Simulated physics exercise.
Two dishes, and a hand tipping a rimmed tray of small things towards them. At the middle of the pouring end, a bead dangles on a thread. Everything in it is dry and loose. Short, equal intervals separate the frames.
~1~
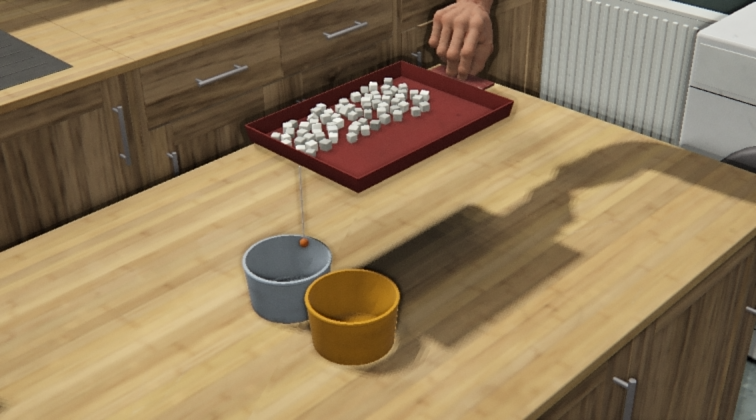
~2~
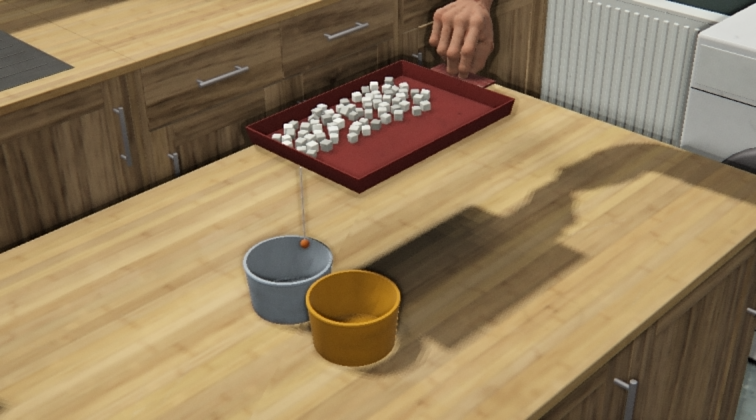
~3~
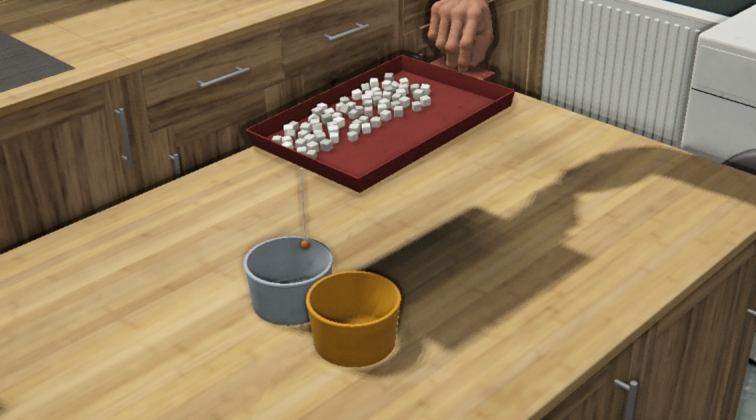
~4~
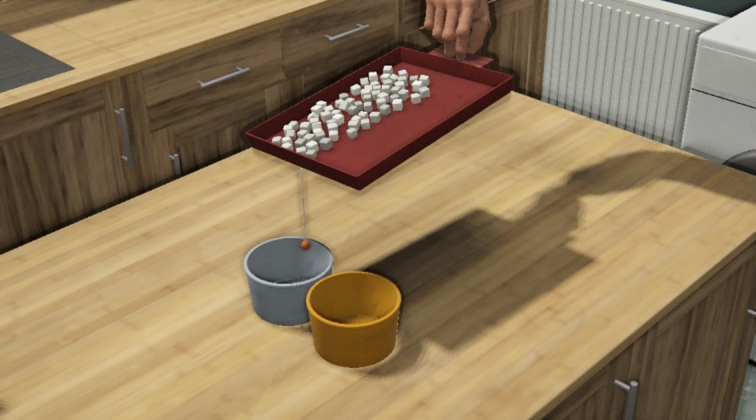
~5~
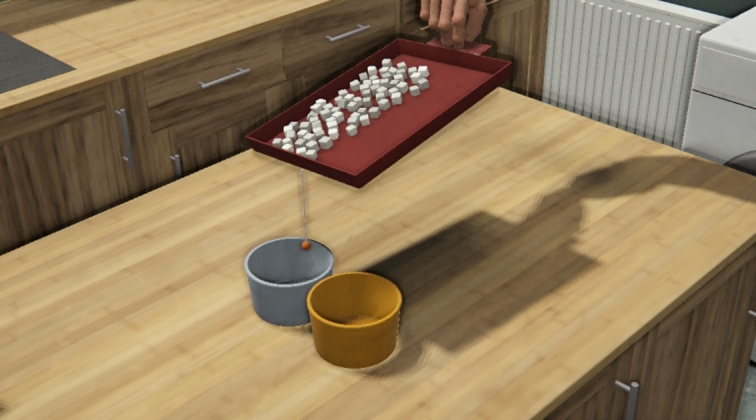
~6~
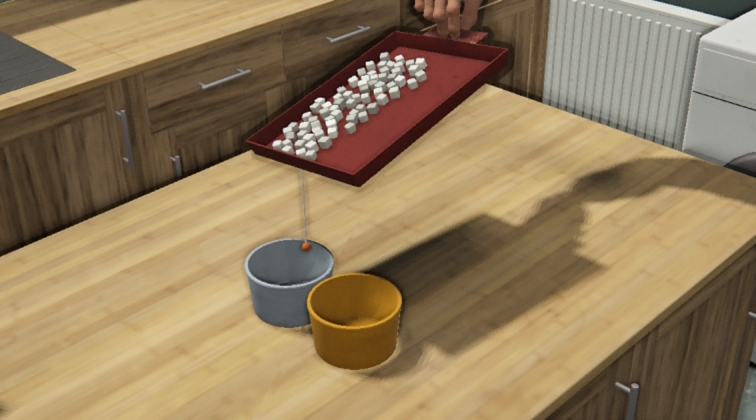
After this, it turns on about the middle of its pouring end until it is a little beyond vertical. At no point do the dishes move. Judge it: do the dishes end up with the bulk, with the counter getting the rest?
No, the bulk goes on the counter.
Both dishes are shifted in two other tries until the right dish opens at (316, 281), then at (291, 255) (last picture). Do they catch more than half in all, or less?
Try 1: A majority of it. Try 2: A majority of it.
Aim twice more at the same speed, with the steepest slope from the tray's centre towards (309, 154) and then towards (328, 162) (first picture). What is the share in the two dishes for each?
The first try yields 30 percent and the second 40 percent.
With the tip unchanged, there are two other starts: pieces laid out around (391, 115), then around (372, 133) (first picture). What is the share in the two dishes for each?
First case around 20 %, second case around 20 %.
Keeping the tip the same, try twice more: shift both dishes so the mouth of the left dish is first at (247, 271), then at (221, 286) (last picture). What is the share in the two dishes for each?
About 10 and 0 per cent respectively.
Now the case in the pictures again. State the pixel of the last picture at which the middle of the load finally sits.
Somewhere around (253, 280) in the last picture.
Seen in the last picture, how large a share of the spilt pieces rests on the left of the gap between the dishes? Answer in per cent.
I reckon around 90 per cent.
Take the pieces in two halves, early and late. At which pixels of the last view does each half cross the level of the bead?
Near (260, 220) to start, and near (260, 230) afterwards.
Shortly afterwards, tray tipped steeply; the whole lot on the tray.
Next, tray tipped right over; all but a few on the tray; only a few outside both.
Some moments later, tray tipped past a quarter turn; a little in the left dish; the bulk outside both.
In the end, tray tipped past a quarter turn; none at all in the right dish; a little in the left dish; the bulk outside both.
